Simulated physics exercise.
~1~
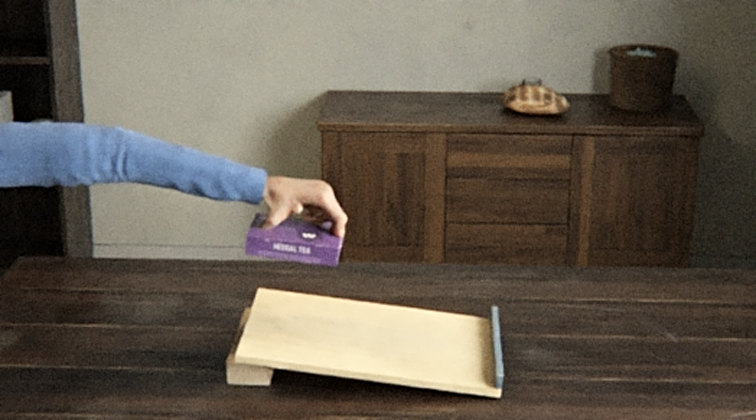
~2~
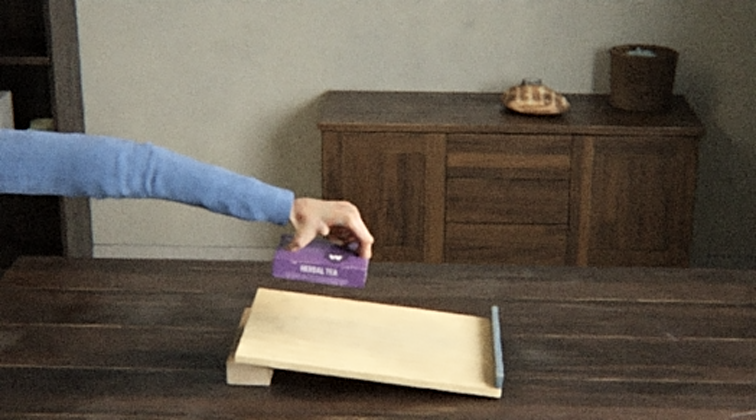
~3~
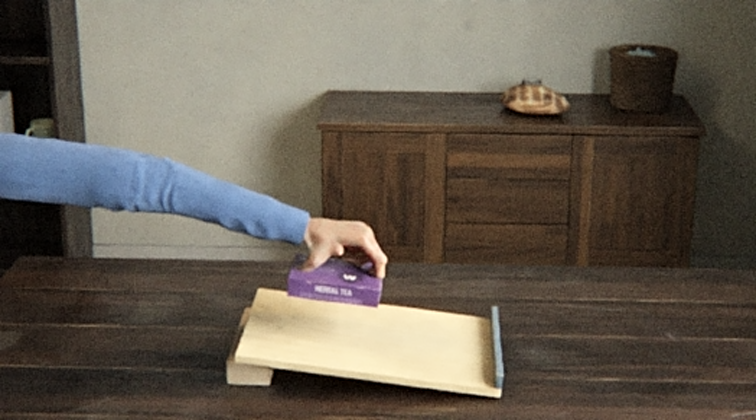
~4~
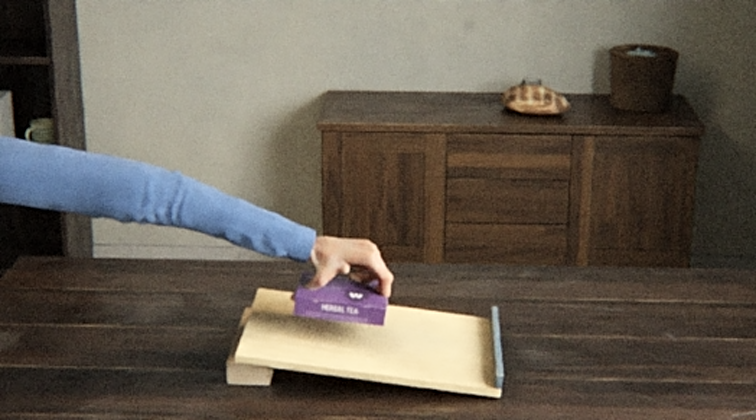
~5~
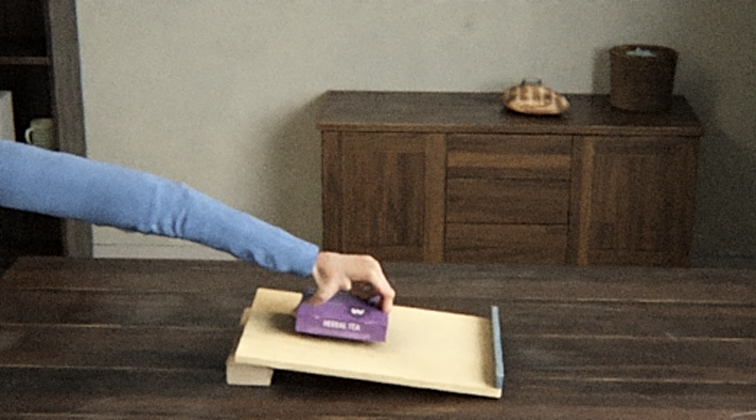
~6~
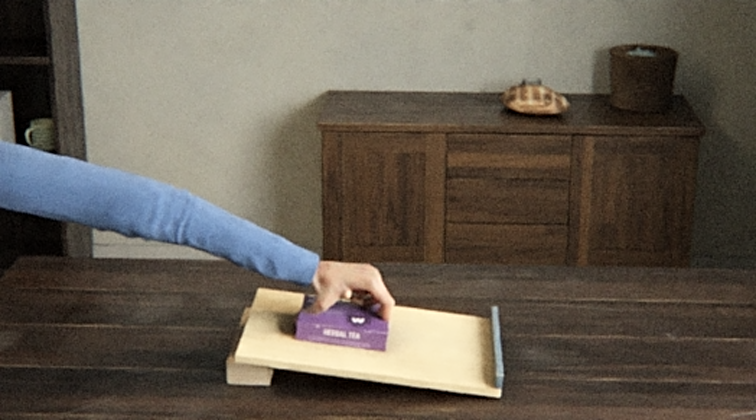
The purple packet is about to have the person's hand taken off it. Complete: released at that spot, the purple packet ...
Released at that spot, the purple packet stays still.
Then, 0.20 s after the last picture, nothing has stirred.
Then, 0.40 s after the last picture, purple packet resting near (344, 323).
At rest, it is in place. Seen from the same camera at the end, purple packet near (344, 323). The purple packet remains at rest.
